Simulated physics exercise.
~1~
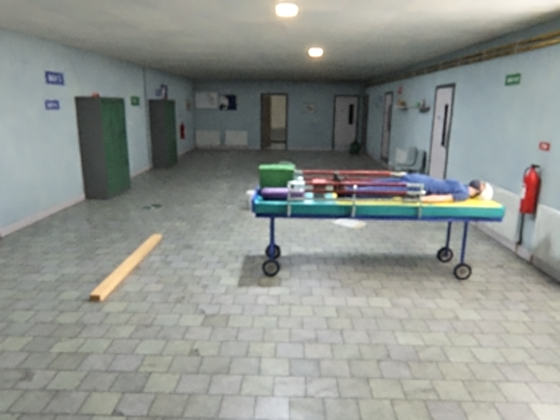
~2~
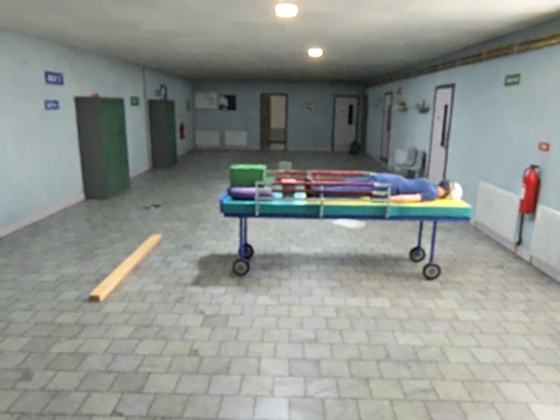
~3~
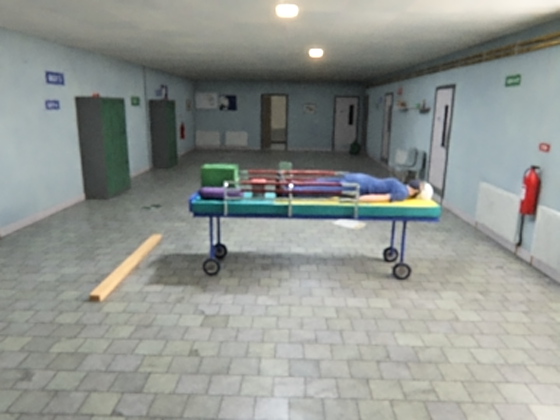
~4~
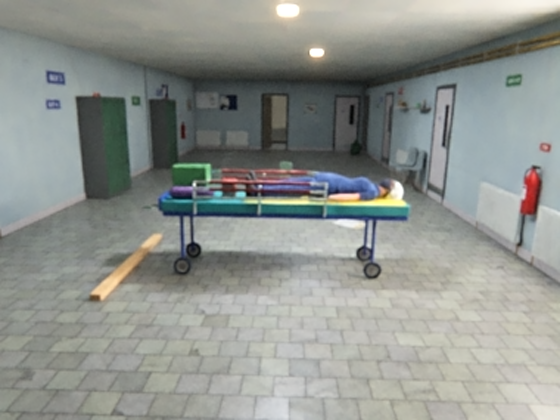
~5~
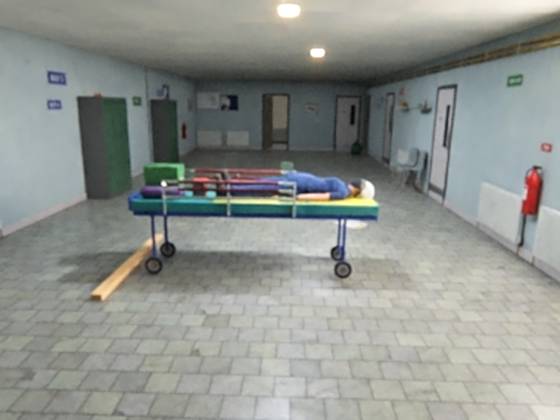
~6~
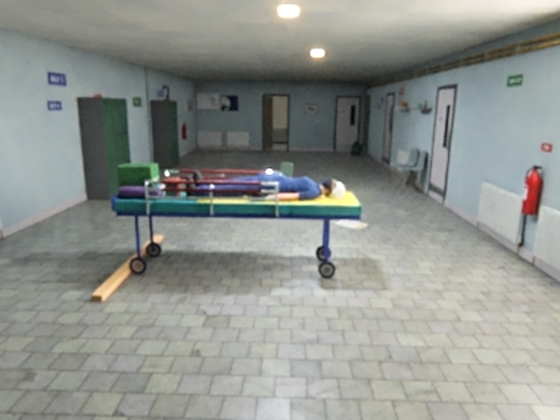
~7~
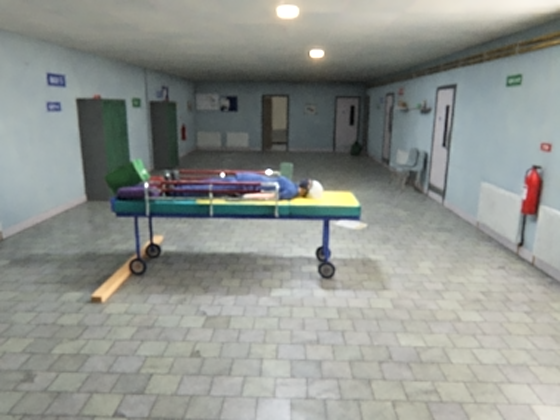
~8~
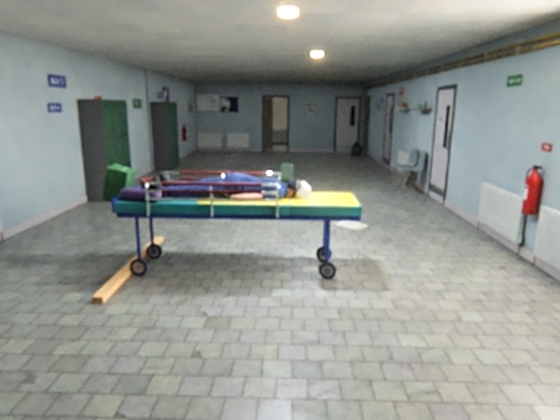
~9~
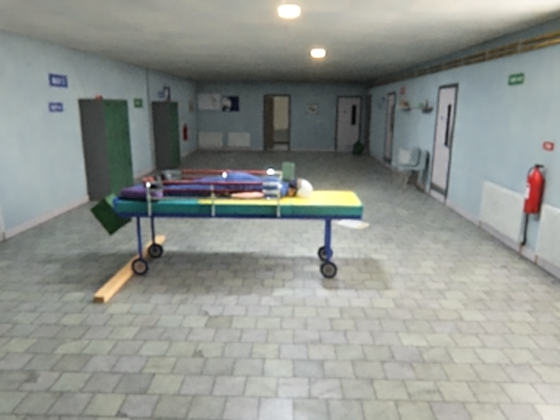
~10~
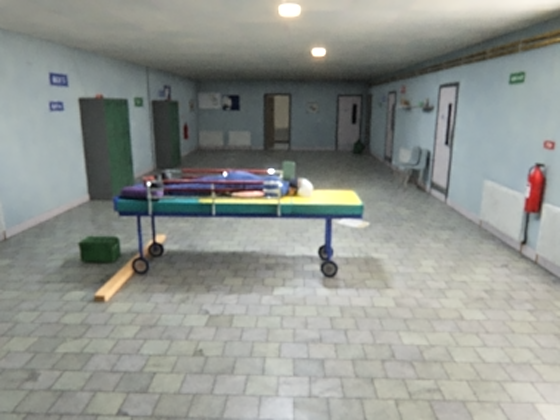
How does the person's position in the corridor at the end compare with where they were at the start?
At the start the person is over on the right side of the corridor, and by the end they are well to the left of that, lying on the stopped trolley and a little nearer its left end.
A blue trolley with a green and yellow top rolls leftward across a wide tiled corridor, seen from the side by a slightly swaying camera. A person in blue lies on it with their head to the right, beside a red pump and a purple gas bottle, with a green holdall at the left end. The trolley stops level at a wooden strip on the floor. The person slides a little further left, and the holdall tips over the end. It turns over as it drops and ends on the floor at the left, while the person, pump and bottle stay on top.
